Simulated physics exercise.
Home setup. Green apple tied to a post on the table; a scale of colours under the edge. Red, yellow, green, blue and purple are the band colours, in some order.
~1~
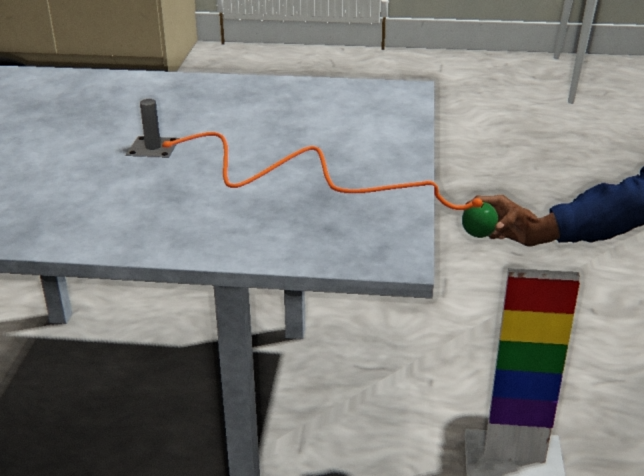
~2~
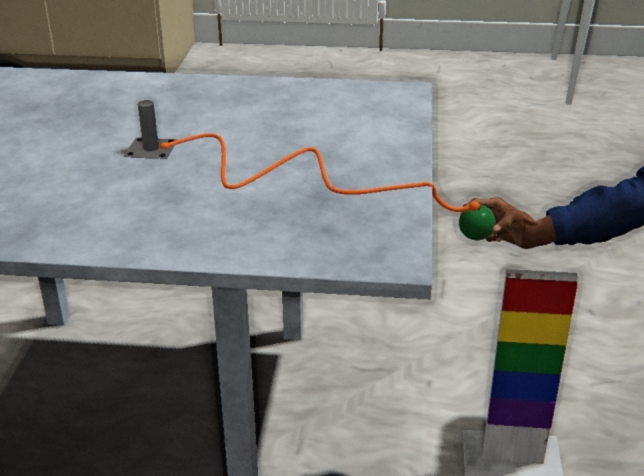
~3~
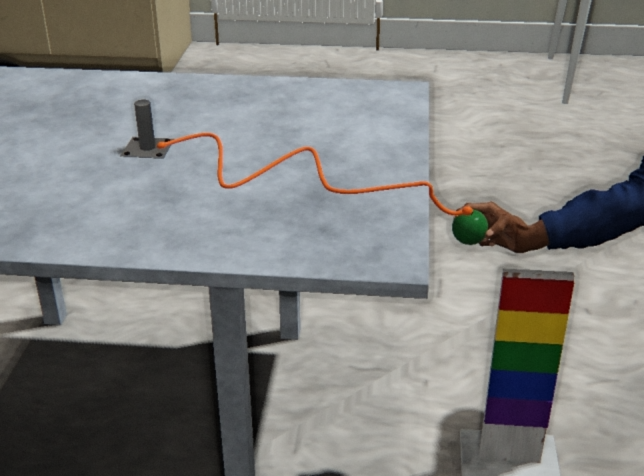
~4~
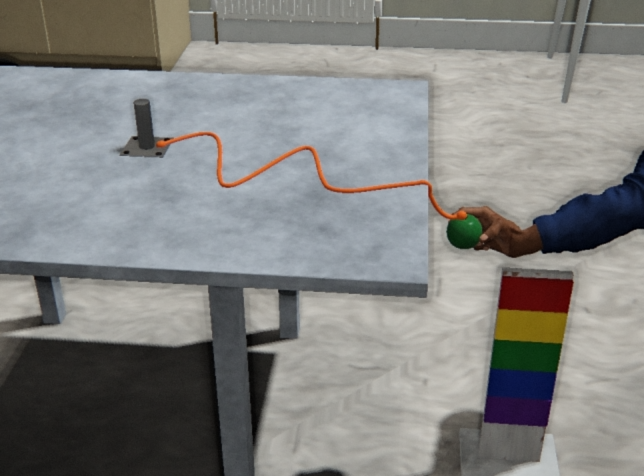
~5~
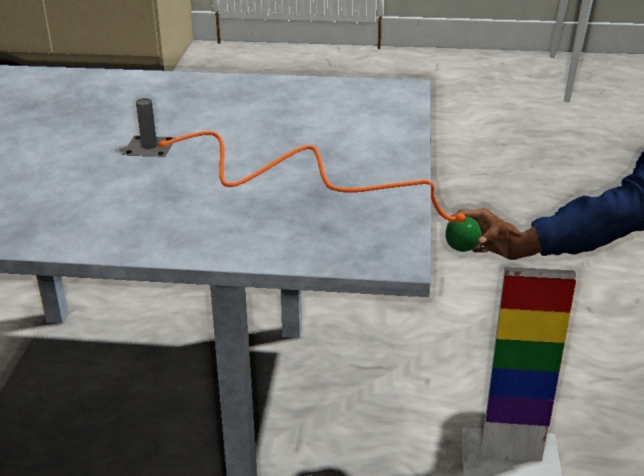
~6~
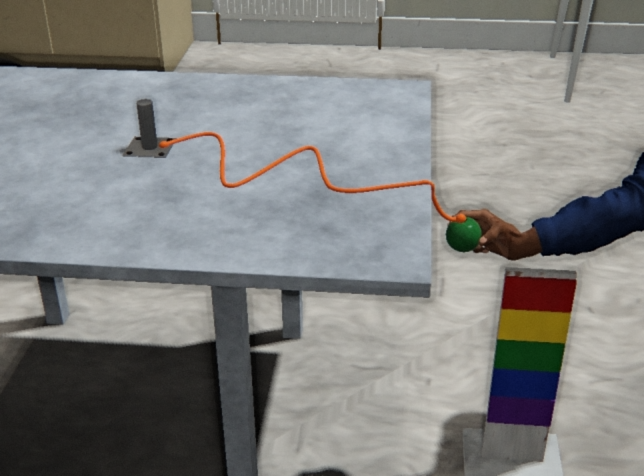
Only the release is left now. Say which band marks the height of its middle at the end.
The purple band marks it.
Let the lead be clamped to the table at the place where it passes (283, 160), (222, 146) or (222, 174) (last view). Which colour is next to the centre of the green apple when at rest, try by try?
First try yellow, second try blue, third try green.
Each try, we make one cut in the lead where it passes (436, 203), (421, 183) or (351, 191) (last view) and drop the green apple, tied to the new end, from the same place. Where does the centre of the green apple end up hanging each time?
The pixels come out at around (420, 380), (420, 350) and (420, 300), one per try.
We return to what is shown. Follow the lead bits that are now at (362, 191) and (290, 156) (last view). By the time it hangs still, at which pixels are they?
They finish close to (424, 294) and close to (416, 178).
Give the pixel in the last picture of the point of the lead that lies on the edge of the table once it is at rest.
Answer: The point at (303, 149).
A little later, apple near (445, 375); level with blue.
Next, apple near (401, 398); level with purple.
Later still, apple near (422, 399); level with purple.
When it is over, apple near (415, 399); level with purple. Its centre hangs level with the purple band.
